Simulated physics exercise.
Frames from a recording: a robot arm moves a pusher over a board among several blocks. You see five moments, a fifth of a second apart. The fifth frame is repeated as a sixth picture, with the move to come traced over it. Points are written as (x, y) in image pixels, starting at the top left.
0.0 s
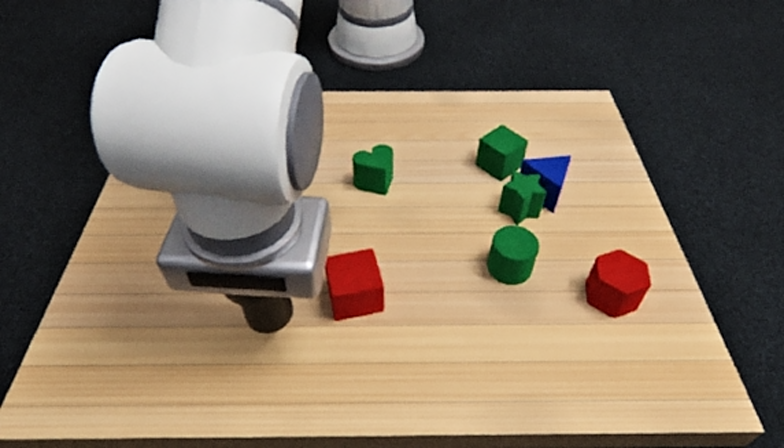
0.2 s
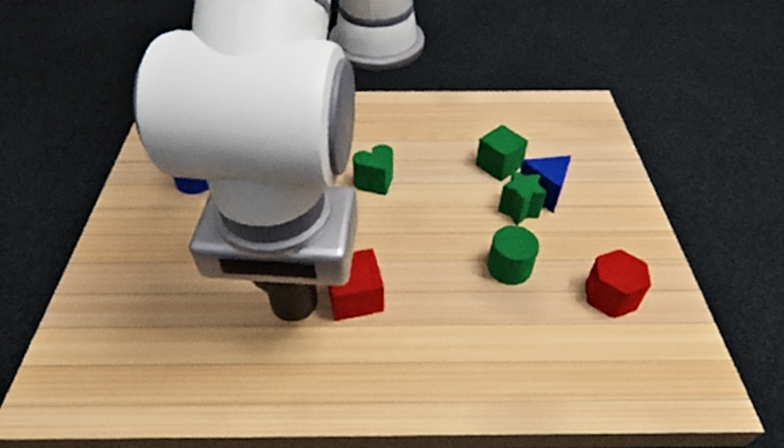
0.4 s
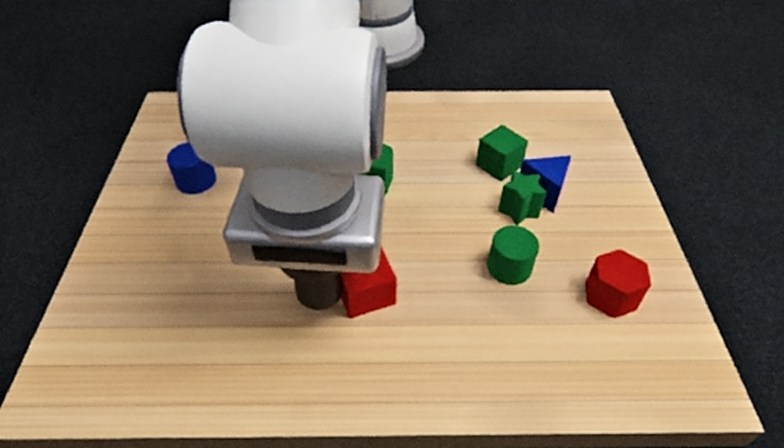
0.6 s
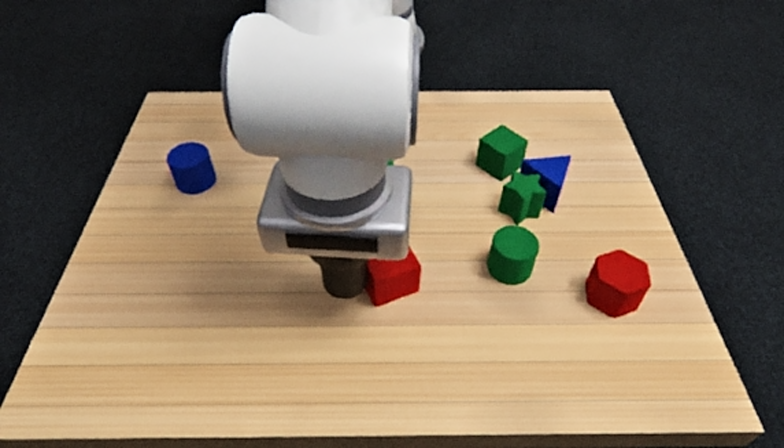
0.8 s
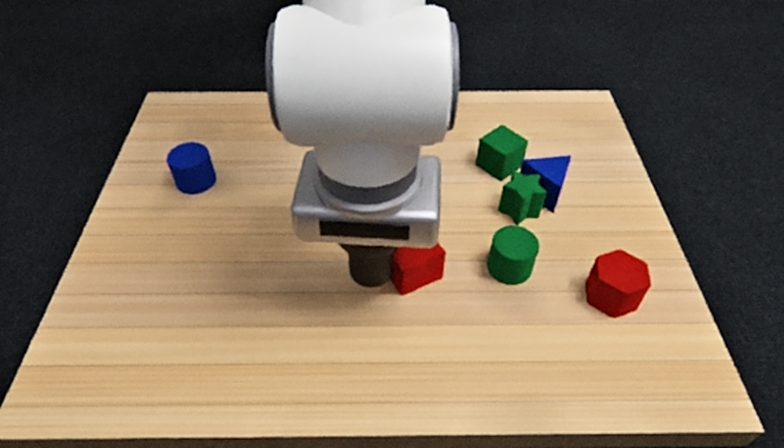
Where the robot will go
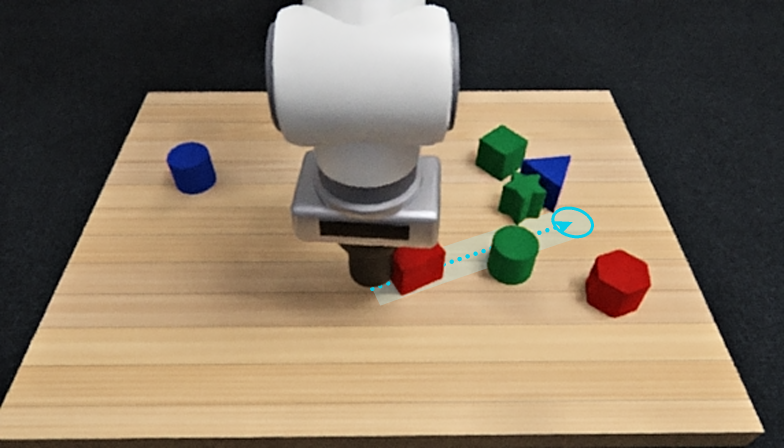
The footage shows a robot arm moving a dark pusher rightward across a wooden board, meeting a red square block and pushing it right and slightly away, while the green, blue and other red blocks stay still.
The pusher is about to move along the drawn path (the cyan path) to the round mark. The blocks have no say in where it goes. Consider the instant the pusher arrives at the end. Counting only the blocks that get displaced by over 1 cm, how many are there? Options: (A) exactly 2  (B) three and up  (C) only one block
Answer: B.
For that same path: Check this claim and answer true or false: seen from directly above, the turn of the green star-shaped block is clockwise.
That claim is false.
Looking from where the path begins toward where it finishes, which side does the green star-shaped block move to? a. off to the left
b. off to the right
Answer: A.
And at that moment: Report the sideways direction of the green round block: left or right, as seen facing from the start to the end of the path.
The answer is right: Facing from the path's start to its end, that's where the green round block shifts.
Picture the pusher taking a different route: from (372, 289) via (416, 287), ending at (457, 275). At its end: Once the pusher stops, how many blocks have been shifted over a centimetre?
I'd put the number at one.
Drawn move, from (372, 289) directly to (573, 222).
What follows on the original path. One third of the way, pusher (447, 245); red square piece (478, 214), turned 25° anticlockwise.
Two thirds of the way, pusher (516, 222); red square piece (529, 187), turned 40° anticlockwise; green round block (552, 242); green star-shaped block (543, 162), turned 30° anticlockwise; blue three-sided block (566, 150).
At the end, pusher (580, 203); red square piece (561, 167), turned 70° anticlockwise; green round block (558, 242); green star-shaped block (552, 141), turned 60° anticlockwise; blue three-sided block (571, 125).
